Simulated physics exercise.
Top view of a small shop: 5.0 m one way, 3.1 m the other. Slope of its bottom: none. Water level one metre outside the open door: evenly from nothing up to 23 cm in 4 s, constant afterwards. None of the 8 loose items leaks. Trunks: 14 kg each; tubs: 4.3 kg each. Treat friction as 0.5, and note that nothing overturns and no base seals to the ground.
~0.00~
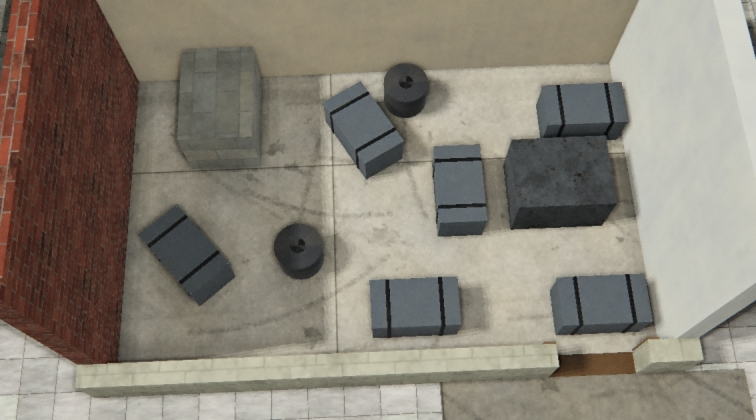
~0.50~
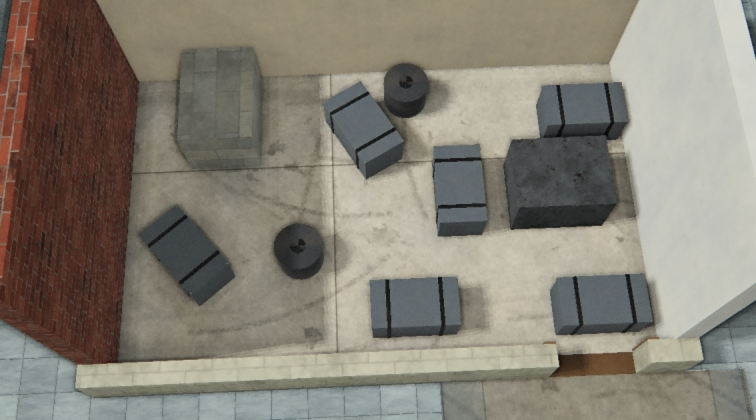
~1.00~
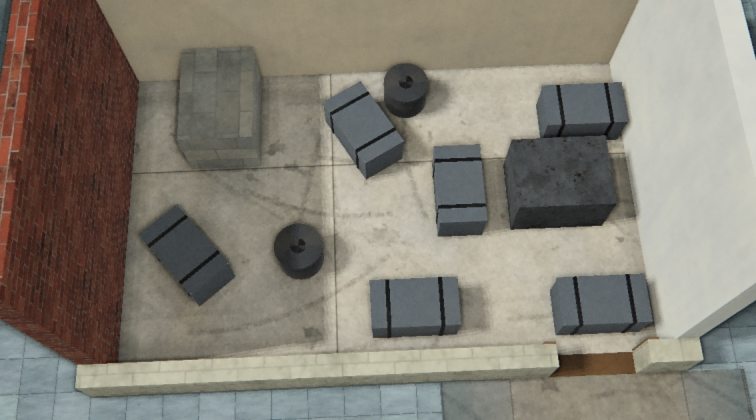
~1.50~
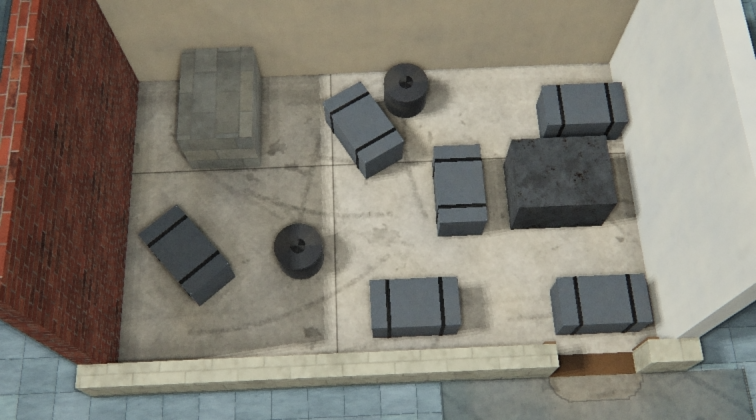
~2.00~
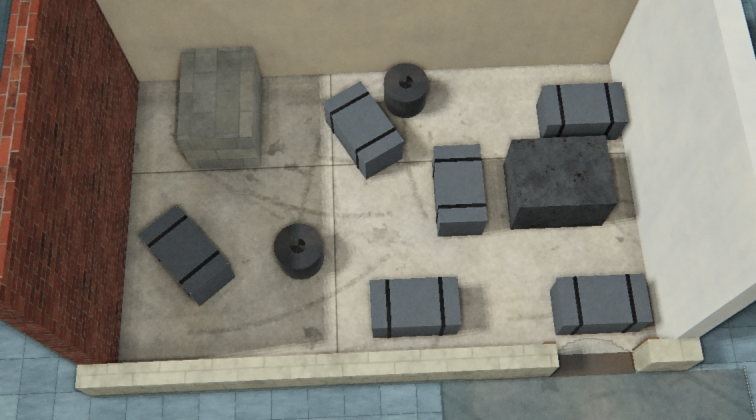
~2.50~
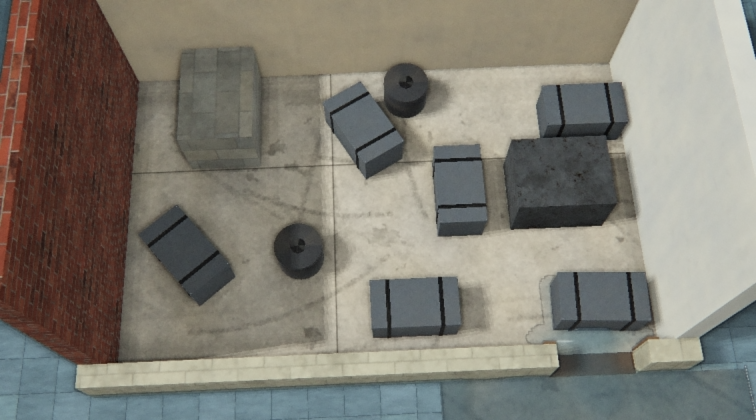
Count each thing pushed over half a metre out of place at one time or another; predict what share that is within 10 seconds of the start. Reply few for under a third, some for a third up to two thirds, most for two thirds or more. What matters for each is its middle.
Most.
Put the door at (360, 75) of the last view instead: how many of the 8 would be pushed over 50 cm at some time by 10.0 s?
Then 7 of them would.
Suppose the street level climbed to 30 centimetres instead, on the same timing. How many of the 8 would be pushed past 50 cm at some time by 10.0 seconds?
It would come to 7 of them.
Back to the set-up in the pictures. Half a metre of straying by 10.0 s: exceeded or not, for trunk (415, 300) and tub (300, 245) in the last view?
Taking them in turn, I'd say smaller and greater.
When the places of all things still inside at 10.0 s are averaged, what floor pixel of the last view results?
Centred roughly on (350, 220).
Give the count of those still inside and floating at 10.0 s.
Just then, the number is 7.
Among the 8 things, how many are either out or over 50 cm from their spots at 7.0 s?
The number comes to 3.
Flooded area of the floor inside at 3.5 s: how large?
My estimate is roughly 2.5 m2.
After 3.5 s 1 of 8 are over 50 cm from their spots; 0 afloat.
After 4.5 s 1 of 8 are over 50 cm from their spots; 1 afloat.
After 7.0 s 3 of 8 are over 50 cm from their spots; 3 afloat.
After 10.0 s 7 of 8 are over 50 cm from their spots, and 7 have been at some point; 7 afloat.
